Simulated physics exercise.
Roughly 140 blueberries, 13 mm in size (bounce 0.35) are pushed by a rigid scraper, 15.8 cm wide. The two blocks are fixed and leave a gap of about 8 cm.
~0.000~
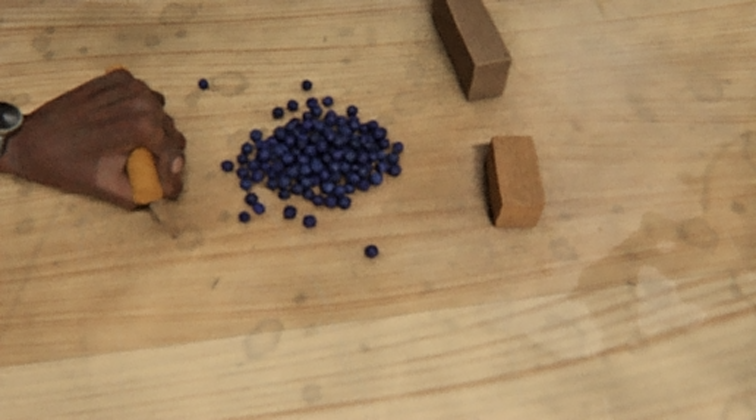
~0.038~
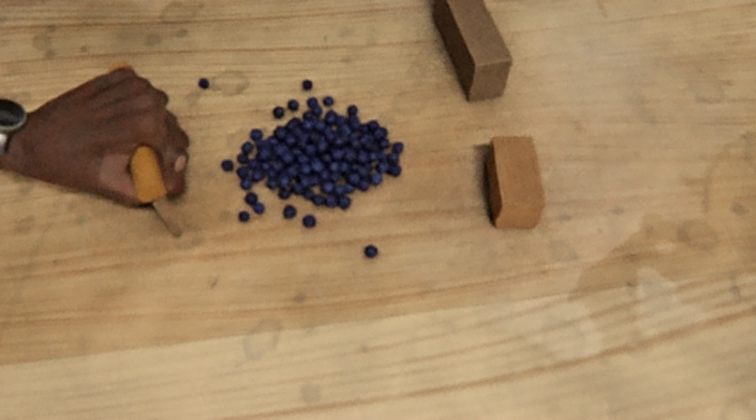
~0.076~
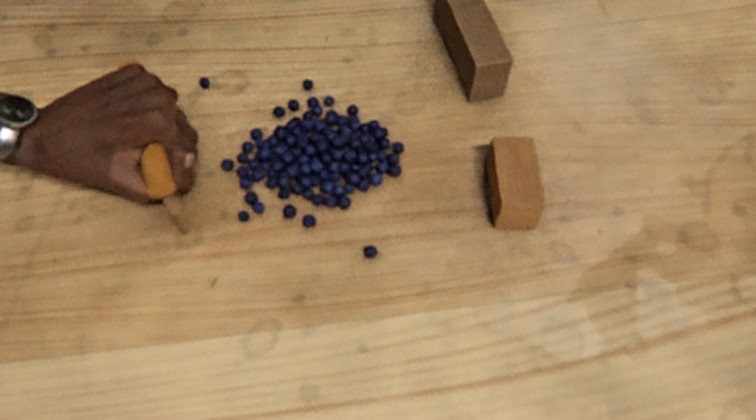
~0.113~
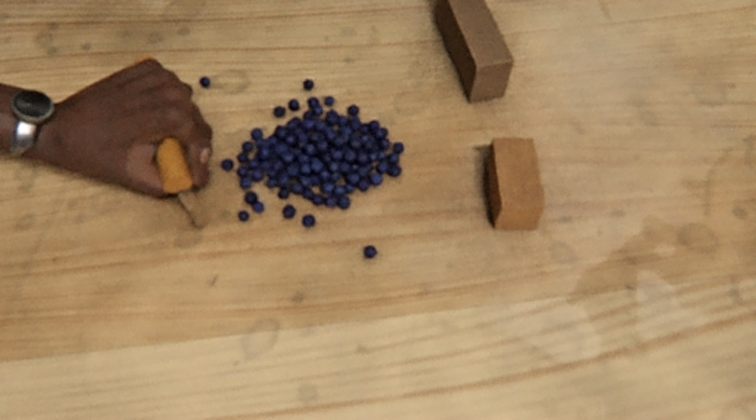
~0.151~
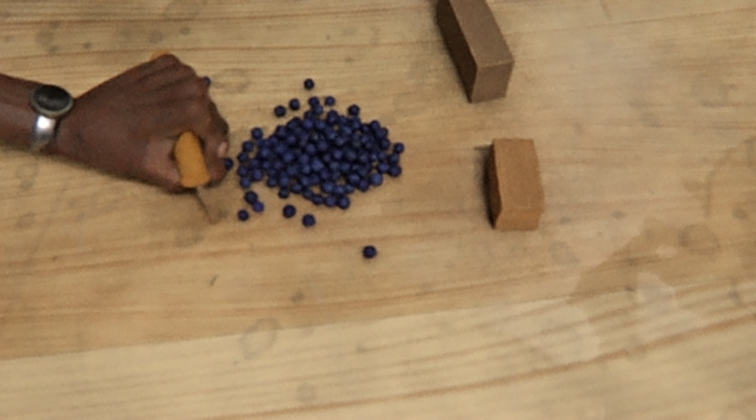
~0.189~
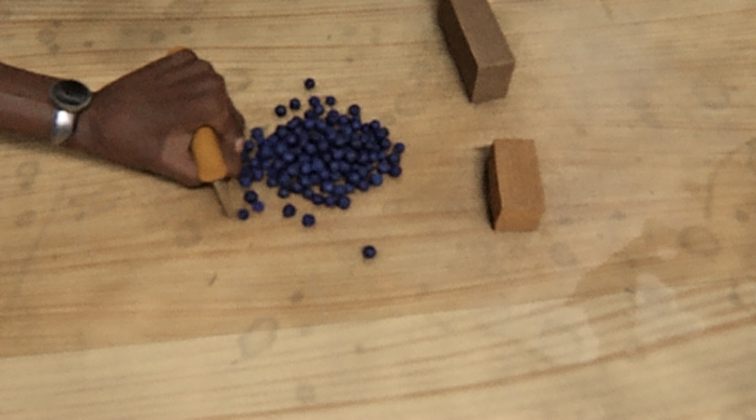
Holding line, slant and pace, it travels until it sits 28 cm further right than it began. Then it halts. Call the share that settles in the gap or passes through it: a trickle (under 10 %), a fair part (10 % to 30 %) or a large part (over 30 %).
A fair part.
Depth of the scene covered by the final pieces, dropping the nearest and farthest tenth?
Roughly 20 cm.
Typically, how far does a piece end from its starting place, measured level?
Around 16 cm, measured level.
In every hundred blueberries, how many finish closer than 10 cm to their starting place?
Close to 20 per cent, by my estimate.
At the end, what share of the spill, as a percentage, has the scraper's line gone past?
Share: Approx. 25 %.
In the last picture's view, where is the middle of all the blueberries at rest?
Somewhere close to (451, 126).
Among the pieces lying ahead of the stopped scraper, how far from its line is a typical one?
Roughly 4 centimetres.
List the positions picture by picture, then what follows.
In the first picture, scraper from (157, 208) to (126, 89); moved 0.0 cm; pieces shifted so far, 0; middle of the spill at (322, 147); block at (518, 169); block at (472, 16).
In the second picture, scraper from (160, 206) to (130, 87); moved 0.3 cm; pieces shifted so far, 0; middle of the spill at (322, 147).
In the third picture, scraper from (169, 203) to (139, 84); moved 1.2 cm; pieces shifted so far, 0; middle of the spill at (322, 147).
In the fourth picture, scraper from (185, 197) to (153, 80); moved 2.6 cm; pieces shifted so far, 0; middle of the spill at (322, 147).
In the fifth picture, scraper from (202, 192) to (169, 75); moved 4.1 cm; pieces shifted so far, 0; middle of the spill at (322, 147).
In the sixth picture, scraper from (219, 187) to (185, 70); moved 5.6 cm; pieces shifted so far, 0; middle of the spill at (323, 146); block at (519, 173); block at (477, 17). Its speed is about 0.41 m/s, heading 12 degrees away from the viewer.
After 0.47 s, scraper 17 cm from its start, spill 16 cm wide; held up before the blocks 100 %.
After 0.76 s, scraper 28 cm from its start, spill 22 cm wide; in or through the gap 10 %, held up before the blocks 90 %.
After 1.00 s, scraper 28 cm from its start, spill 24 cm wide; in or through the gap 20 %, round the far block 5 %, held up before the blocks 75 %.
In the end, at 1.4 s, in or through the gap 20 %, round the near block 0 %, round the far block 5 %, held up before the blocks 75 %.
